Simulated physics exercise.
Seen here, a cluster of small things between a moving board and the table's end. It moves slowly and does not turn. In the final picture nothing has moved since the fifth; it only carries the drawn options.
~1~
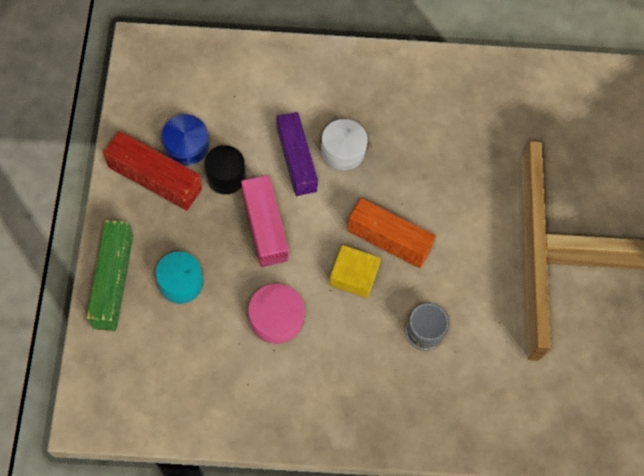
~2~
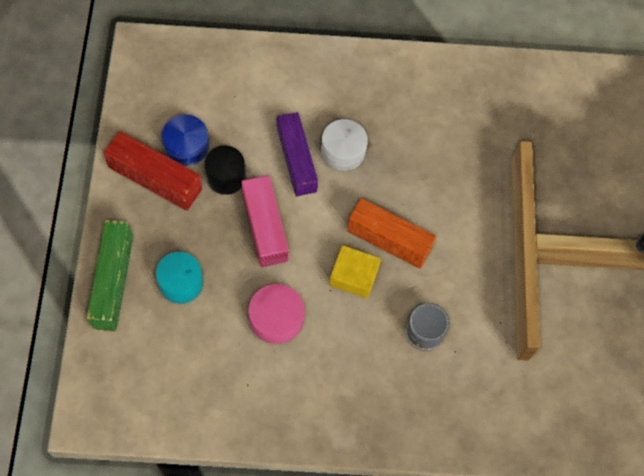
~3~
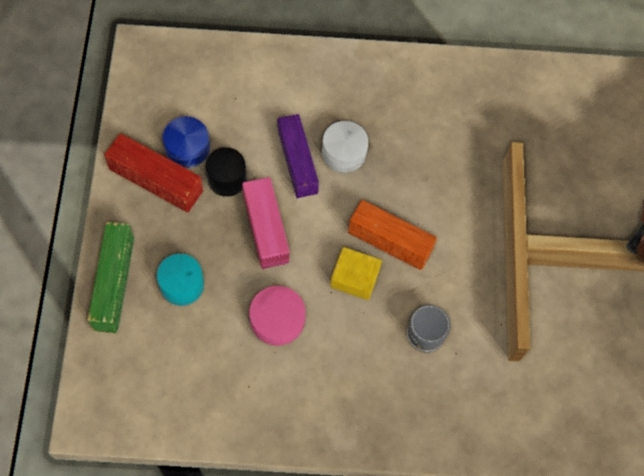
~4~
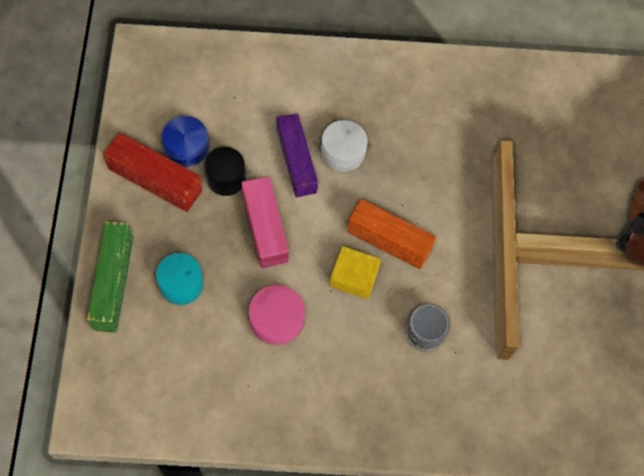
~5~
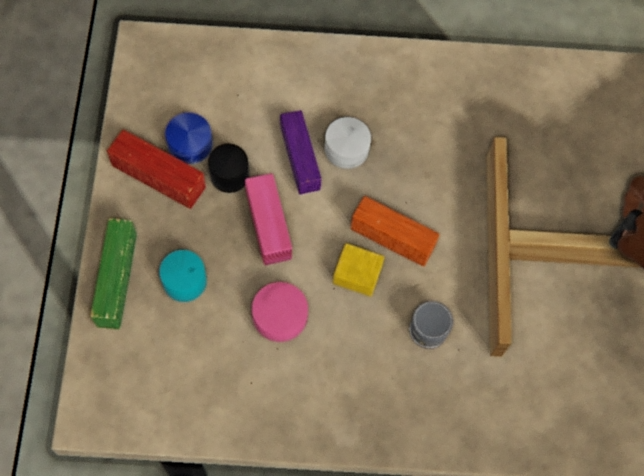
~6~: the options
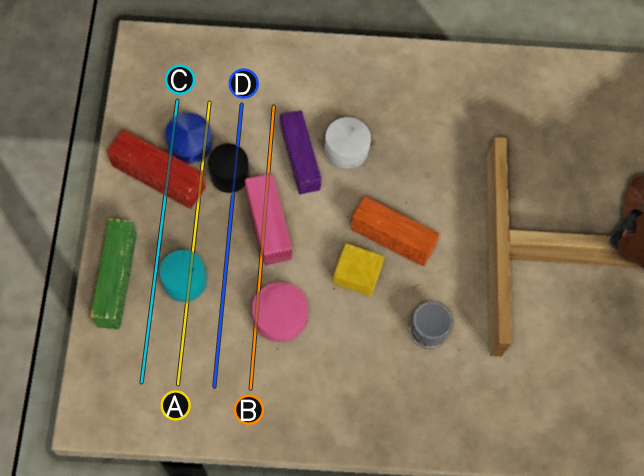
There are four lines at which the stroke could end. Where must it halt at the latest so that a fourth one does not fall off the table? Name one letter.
At C, and not beyond.
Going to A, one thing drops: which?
It is the green bar.
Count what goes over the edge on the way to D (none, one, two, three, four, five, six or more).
In all, none.
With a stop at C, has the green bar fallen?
Yes.
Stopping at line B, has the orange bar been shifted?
By then, yes.
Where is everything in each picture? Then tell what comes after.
Green bar (110, 275); blue tin (186, 140); black tin (225, 170), in the first picture.
Board (530, 240); white tin (344, 145), in the second picture.
Board (520, 240); pink tin (278, 316), in the third picture.
Board (509, 239); orange bar (391, 234), in the fourth picture.
Board (503, 236); purple bar (300, 152); turquoise tin (183, 276); grey tin (431, 325), in the fifth picture.
On the marked copy, A at (195, 235); B at (263, 239); C at (161, 233); D at (229, 237).
Taking C. A third of the way, board (381, 228); grey tin (349, 320); yellow block (349, 273).
Two thirds of the way, board (258, 221); turquoise tin (155, 264); pink tin (183, 305).
When it is over, board (161, 215); green bar over the edge; turquoise tin over the edge; three fallen.
As for the rest, A is within the limit but short; B is within the limit but short; D is within the limit but short.
